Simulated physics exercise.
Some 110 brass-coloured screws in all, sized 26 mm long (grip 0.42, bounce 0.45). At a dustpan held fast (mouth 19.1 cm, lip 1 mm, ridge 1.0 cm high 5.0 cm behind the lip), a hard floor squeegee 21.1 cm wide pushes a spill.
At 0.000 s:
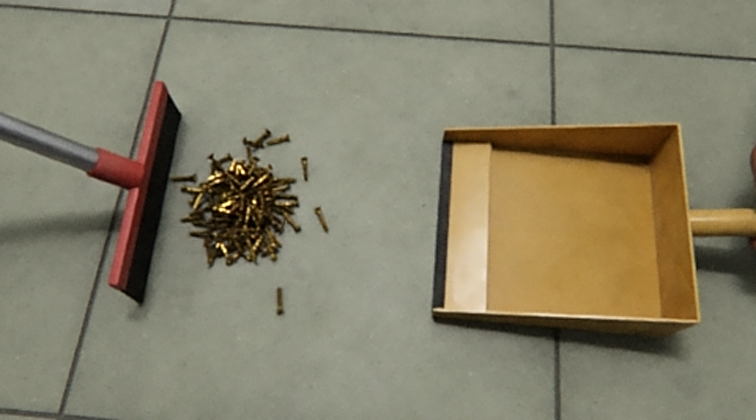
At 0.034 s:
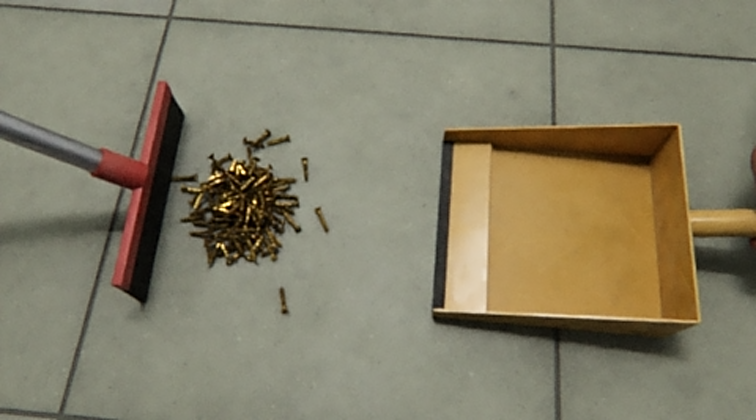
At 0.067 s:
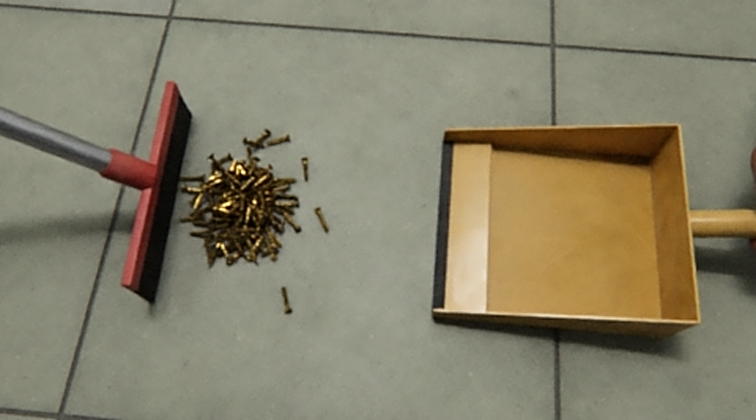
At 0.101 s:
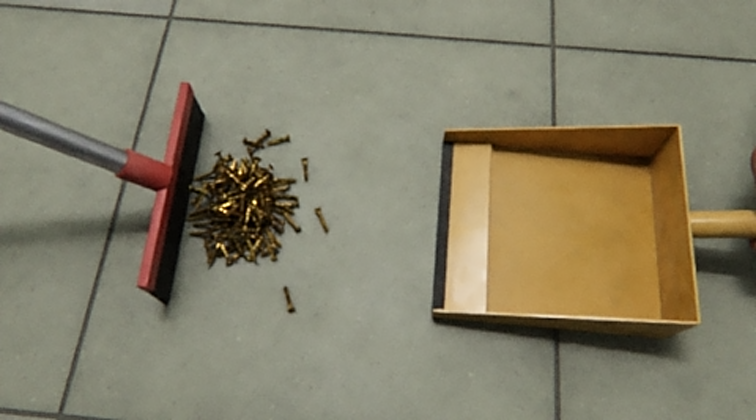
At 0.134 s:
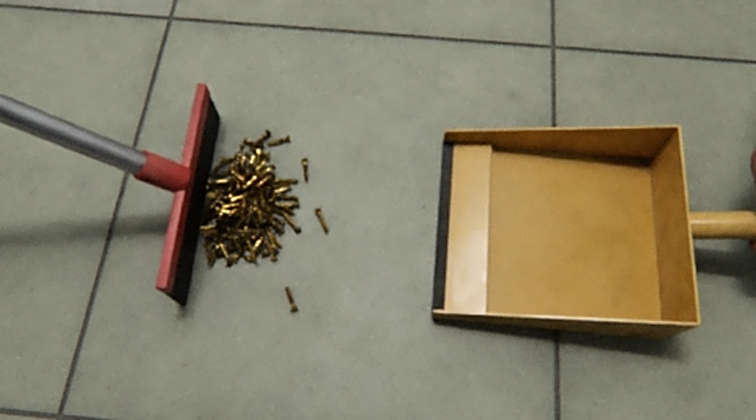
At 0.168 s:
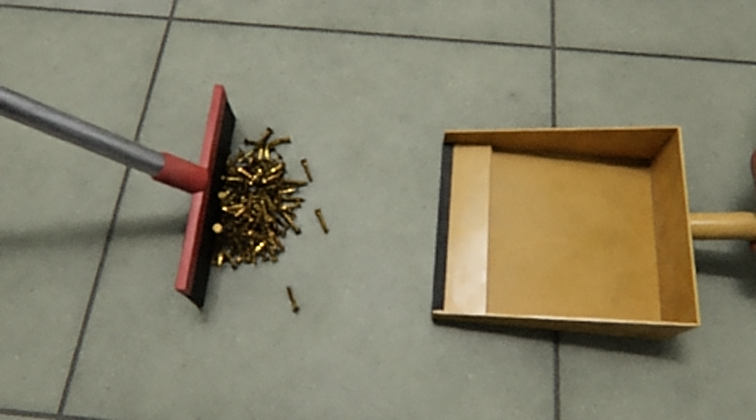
A tan dustpan with a dark front lip lies at the right on a grey-green tiled floor, seen from above by a steady camera. At the left, a red squeegee with a black blade and a grey handle stands beside a heap of brass-coloured screws, a few lying apart. The squeegee slides slowly rightward, meeting the heap and pressing its left side inward, while the dustpan stays still.
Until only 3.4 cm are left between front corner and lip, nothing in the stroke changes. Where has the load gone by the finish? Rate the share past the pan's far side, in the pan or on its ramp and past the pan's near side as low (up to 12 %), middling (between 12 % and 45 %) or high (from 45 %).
Shares - far side: Low; pan: Middling; near side: Low.
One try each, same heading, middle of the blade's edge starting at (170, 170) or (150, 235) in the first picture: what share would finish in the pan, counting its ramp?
Roughly 25 % and 25 %.
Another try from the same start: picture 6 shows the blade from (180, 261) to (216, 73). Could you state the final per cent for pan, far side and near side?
That ends as pan 5, far 30, and near 0.
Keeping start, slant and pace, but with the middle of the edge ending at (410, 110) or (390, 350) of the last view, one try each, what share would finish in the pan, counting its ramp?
Some 10 per cent on the first try, 5 per cent on the second.
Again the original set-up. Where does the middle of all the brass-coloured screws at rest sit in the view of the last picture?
Near (431, 213).
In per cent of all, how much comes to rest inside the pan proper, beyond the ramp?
Around 0 in a hundred.
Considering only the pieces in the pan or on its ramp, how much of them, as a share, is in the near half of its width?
About 40 %.
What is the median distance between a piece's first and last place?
Median: Approx. 20 cm.
After 0.36 s, middle of the blade 13 cm from the lip; 0 % over the lip, far side 0 %, near side 0 %.
After 0.49 s, middle of the blade 6 cm from the lip; 0 % over the lip, far side 0 %, near side 0 %.
Then, at 0.74 s, middle of the blade 4 cm from the lip; 30 % over the lip, far side 5 %, near side 0 %.
In the end, at 1.5 s, far side 5 %, pan 30 %, near side 0 %, in front of the lip or behind the blade 65 %.
